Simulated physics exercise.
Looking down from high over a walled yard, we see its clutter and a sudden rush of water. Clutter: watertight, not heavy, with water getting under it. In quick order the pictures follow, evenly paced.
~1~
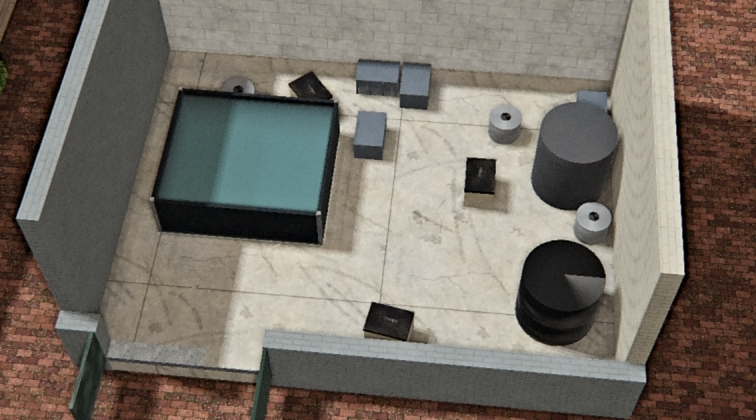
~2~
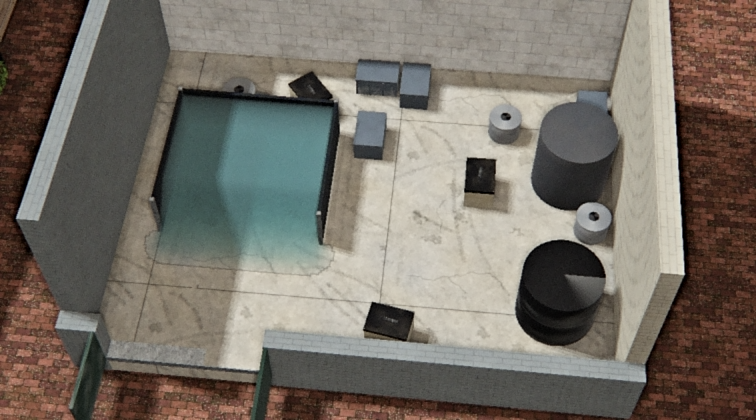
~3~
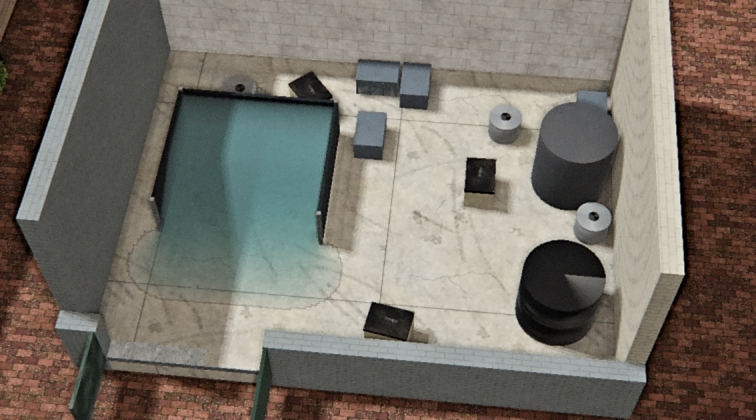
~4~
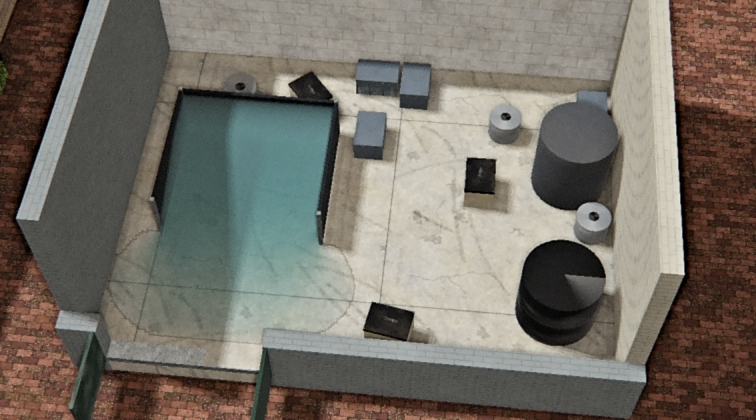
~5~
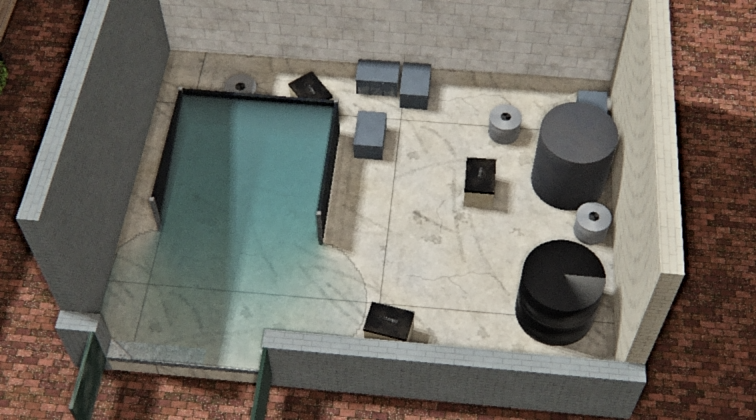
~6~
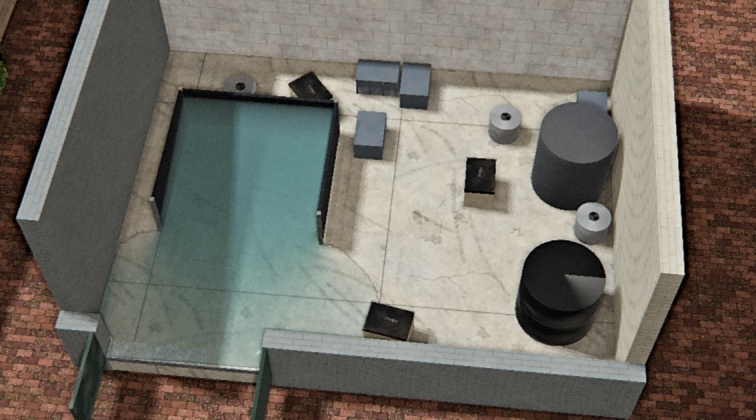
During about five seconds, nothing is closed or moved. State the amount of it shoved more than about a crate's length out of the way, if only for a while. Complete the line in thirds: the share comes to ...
The share comes to less than a third.
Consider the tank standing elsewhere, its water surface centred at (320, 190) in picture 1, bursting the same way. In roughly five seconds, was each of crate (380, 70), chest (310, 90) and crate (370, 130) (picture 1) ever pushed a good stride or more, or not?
Well, in order they come out as stayed within it, stayed within it and stayed within it.
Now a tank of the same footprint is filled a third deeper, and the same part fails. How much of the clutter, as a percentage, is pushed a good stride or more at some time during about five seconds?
Something like 10 % of the loose things.
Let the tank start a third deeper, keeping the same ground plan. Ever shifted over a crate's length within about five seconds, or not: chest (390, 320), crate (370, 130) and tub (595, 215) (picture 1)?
First: Goes past it; second: Falls short; third: Falls short.
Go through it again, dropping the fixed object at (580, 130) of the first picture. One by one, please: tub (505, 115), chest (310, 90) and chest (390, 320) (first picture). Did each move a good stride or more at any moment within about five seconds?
Successively: Never went far, never went far, moved a long way.
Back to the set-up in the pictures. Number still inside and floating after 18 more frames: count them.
That comes out at 0.
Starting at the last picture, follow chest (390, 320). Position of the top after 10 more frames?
It should end up around (457, 280).
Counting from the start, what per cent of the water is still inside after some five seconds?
42 %.
A moment on, 0 of 10 are well off their spots; 0 afloat.
Next, 1 of 10 are well off their spots; 0 afloat.
Later, 1 of 10 are well off their spots; 0 afloat.
In the end, 1 of 10 are well off their spots, and 1 have been at some point; 1 afloat.
